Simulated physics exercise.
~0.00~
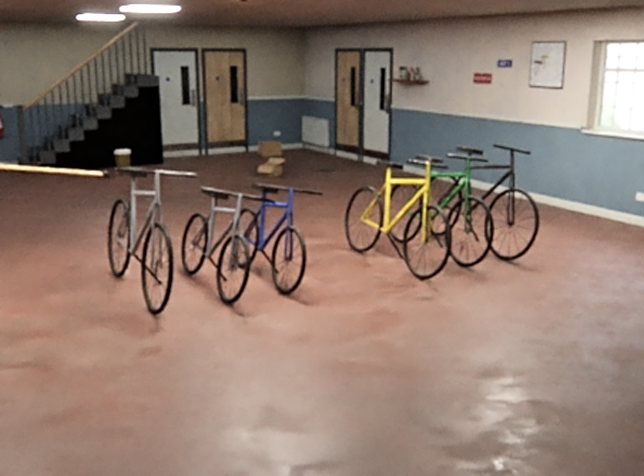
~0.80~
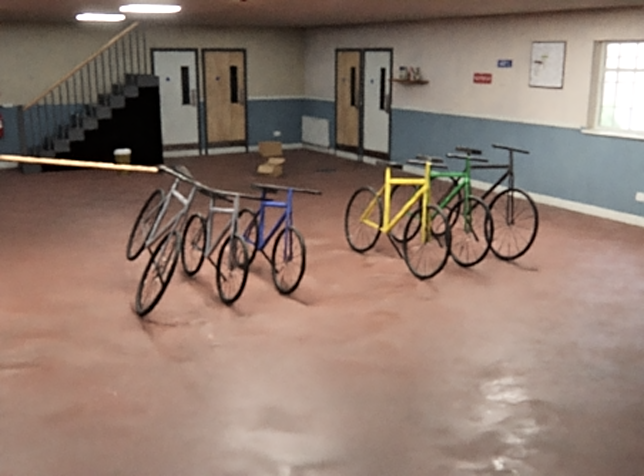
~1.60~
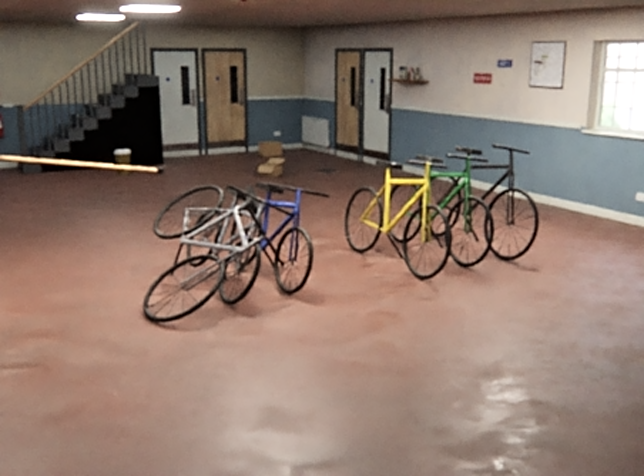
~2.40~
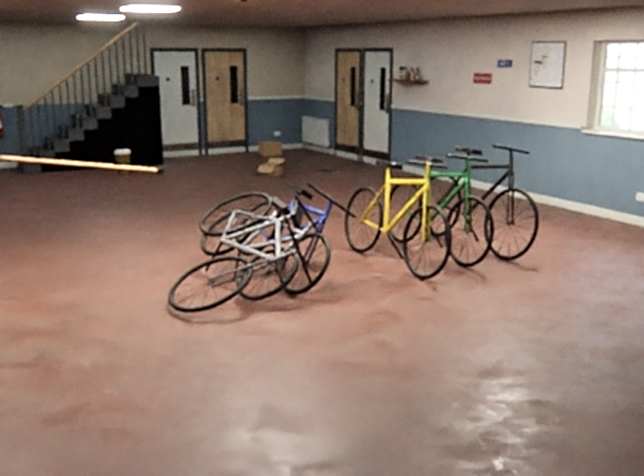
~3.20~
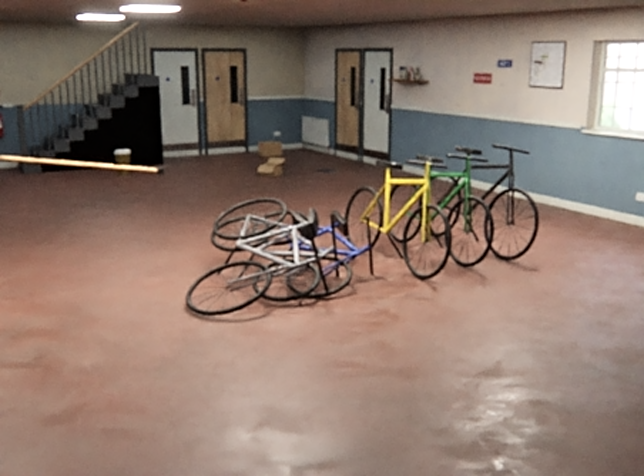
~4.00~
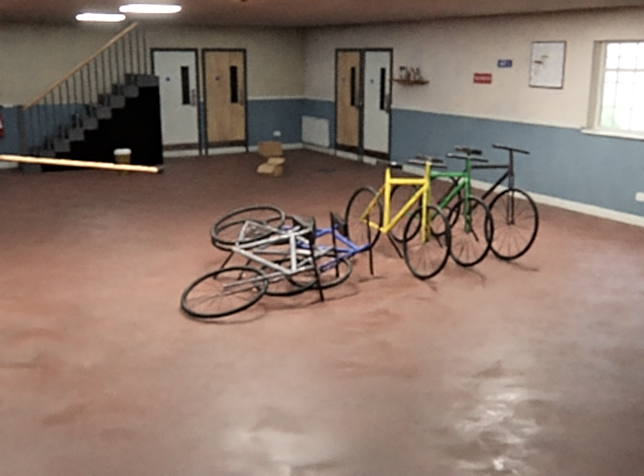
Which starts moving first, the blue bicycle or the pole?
The pole starts moving first, pushing the nearest grey bicycle. The blue bicycle only starts to tip later, as the grey bicycles fall towards it.
Pole pushing over a grey bicycle, which topples another grey one and a blue one, leaving yellow, green and dark bicycles standing.
